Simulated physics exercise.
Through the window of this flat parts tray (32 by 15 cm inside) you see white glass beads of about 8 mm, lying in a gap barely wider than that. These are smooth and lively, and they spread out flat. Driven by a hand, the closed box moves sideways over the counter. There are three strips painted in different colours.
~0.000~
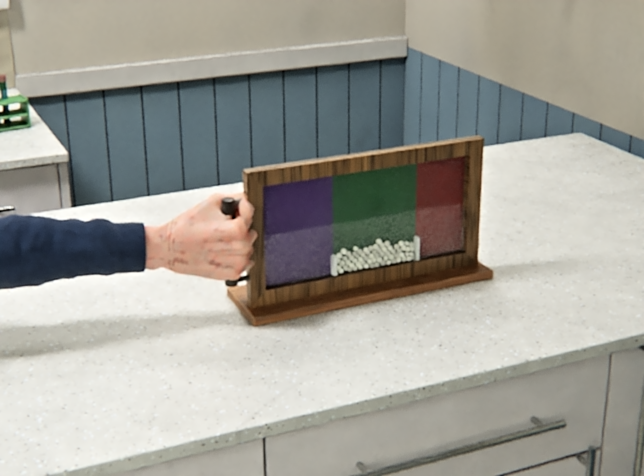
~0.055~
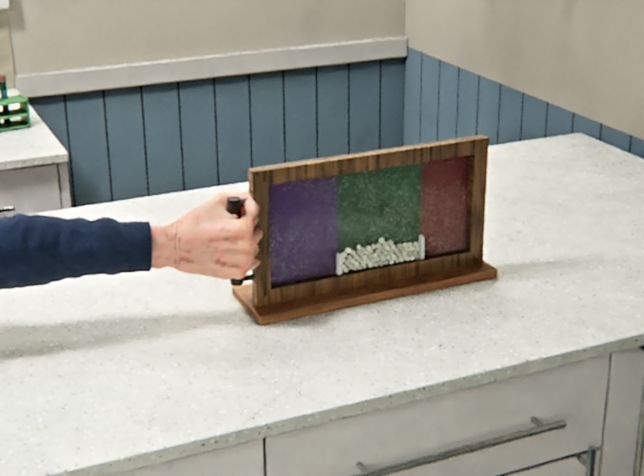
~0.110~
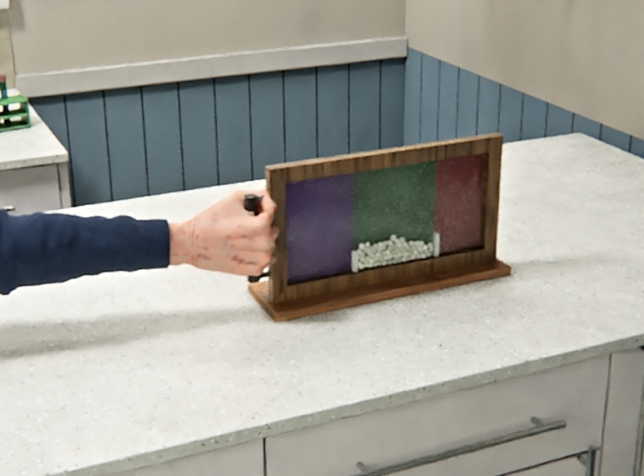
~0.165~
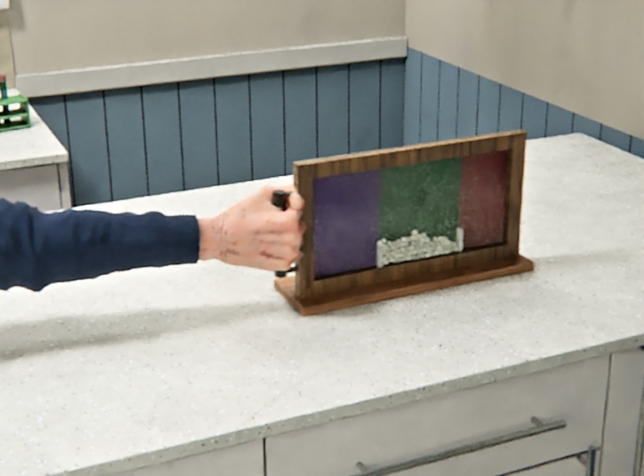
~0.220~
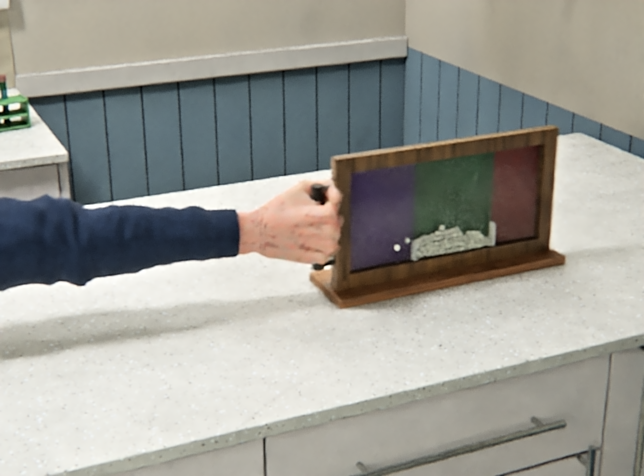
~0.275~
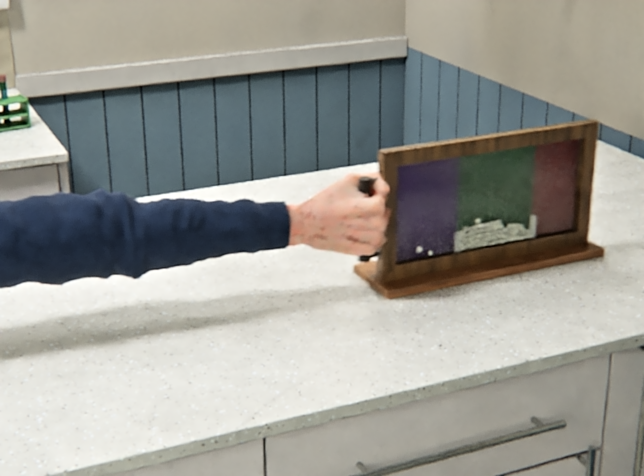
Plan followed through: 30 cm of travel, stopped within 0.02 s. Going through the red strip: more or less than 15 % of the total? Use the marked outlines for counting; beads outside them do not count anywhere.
Red strip more than 15 %.
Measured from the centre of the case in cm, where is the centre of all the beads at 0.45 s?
About 5 cm right and 4 cm below.
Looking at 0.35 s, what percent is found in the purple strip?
Close to 5 per cent of the load.
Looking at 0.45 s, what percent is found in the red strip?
It works out at roughly 25 per cent.
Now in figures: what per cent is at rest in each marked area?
So red strip ends with 25, purple strip with 5, and green strip with 70.
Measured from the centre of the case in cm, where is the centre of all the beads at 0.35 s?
Right by about 2 cm and below by about 6 cm.
After 0.35 s, it is 30 cm to the right; the beads' middle is 2 cm right of and 6 cm below the centre; purple 5 %, green 95 %.
After 0.45 s, it is 30 cm to the right; the beads' middle is 5 cm right of and 4 cm below the centre; red 25 %, purple 5 %, green 75 %.
After 0.60 s, it is 30 cm to the right; the beads' middle is 5 cm right of and 6 cm below the centre; red 25 %, purple 5 %, green 70 %.
All still by 1.6 s, it is 30 cm to the right; red 25 %, purple 5 %, green 70 %.
